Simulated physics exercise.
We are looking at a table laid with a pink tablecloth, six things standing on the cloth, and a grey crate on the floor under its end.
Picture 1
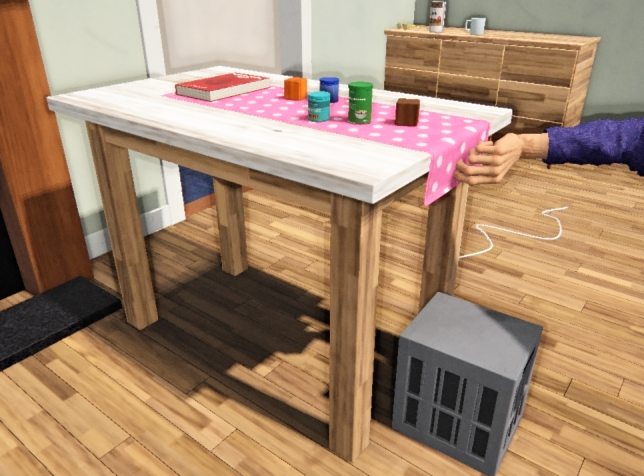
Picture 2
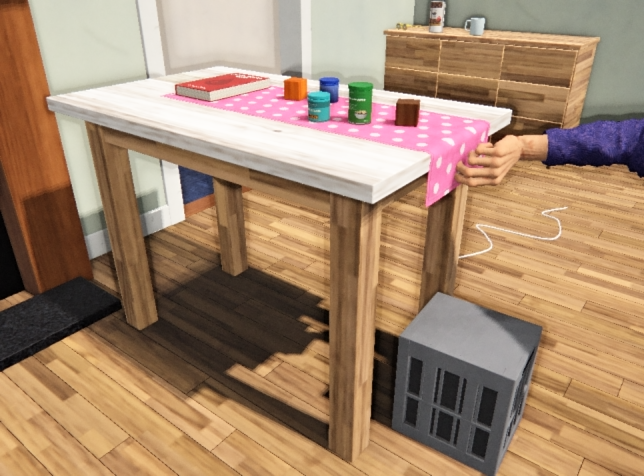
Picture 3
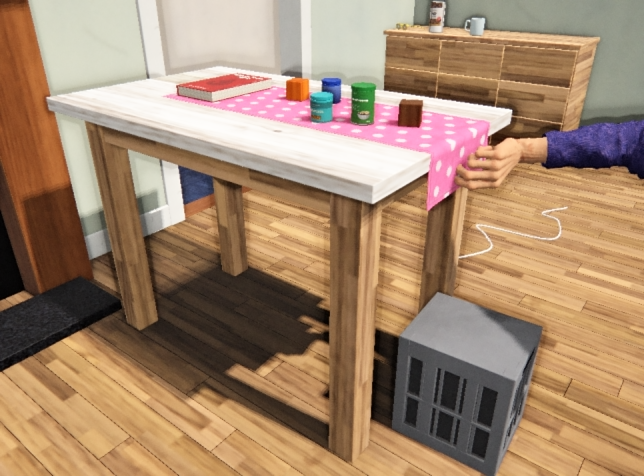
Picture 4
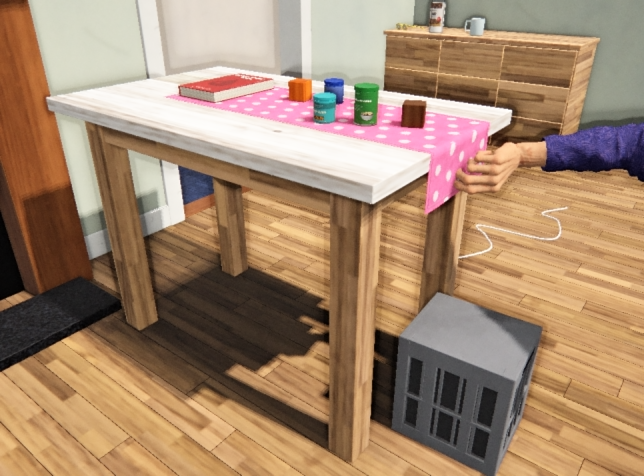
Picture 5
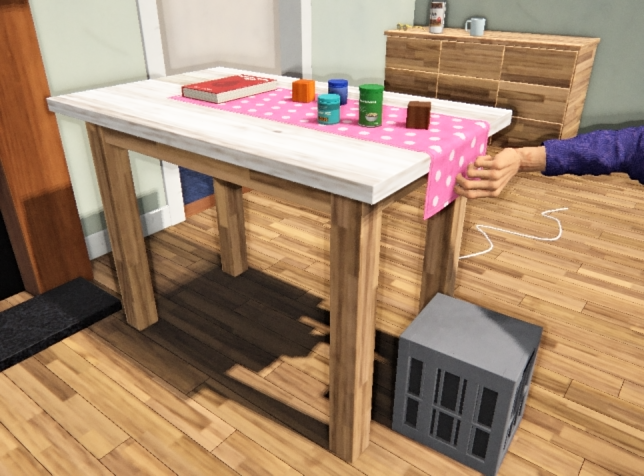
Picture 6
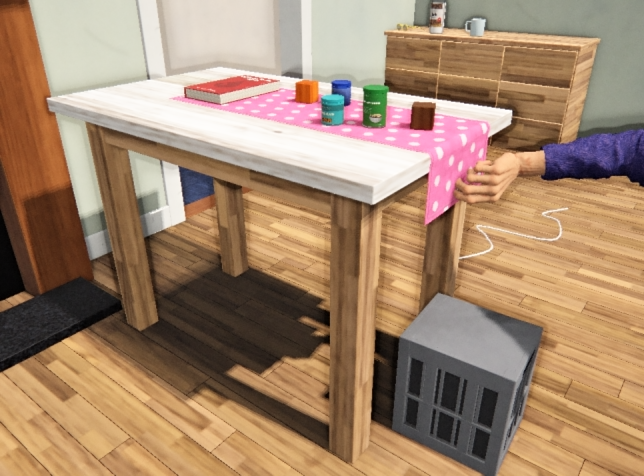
A white-topped wooden table with a pink, white-dotted cloth stands in a room with a plank floor, seen from slightly above by a still camera. On the cloth are a red book, orange and brown cubes, and turquoise, blue and green containers, with a grey crate below the right end. A purple-sleeved hand at the right slowly draws the cloth down, and the objects shift slightly right with it.
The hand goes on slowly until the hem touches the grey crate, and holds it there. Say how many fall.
Over the edge go three.
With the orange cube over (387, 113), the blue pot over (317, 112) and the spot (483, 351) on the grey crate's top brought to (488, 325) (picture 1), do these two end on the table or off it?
The orange cube falls; the blue pot keeps its place on top.
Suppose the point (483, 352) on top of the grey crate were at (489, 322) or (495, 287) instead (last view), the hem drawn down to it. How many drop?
In that case 2 and 1.
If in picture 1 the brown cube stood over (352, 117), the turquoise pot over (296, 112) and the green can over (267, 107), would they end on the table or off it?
The brown cube comes down; the turquoise pot keeps its place on top; the green can remains up.
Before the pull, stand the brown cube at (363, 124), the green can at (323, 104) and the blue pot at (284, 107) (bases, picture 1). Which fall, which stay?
The brown cube falls, the green can keeps its place on top, the blue pot keeps its place on top.
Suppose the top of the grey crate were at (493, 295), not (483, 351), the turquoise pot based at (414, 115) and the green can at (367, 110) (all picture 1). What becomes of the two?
The turquoise pot goes over, the green can holds on.
A little later, hem near (450, 271); brown cube gone.
Next, hem on the crate; brown cube, green can and turquoise pot gone.
When it is over, hem on the crate; brown cube, green can and turquoise pot gone. The table loses three.
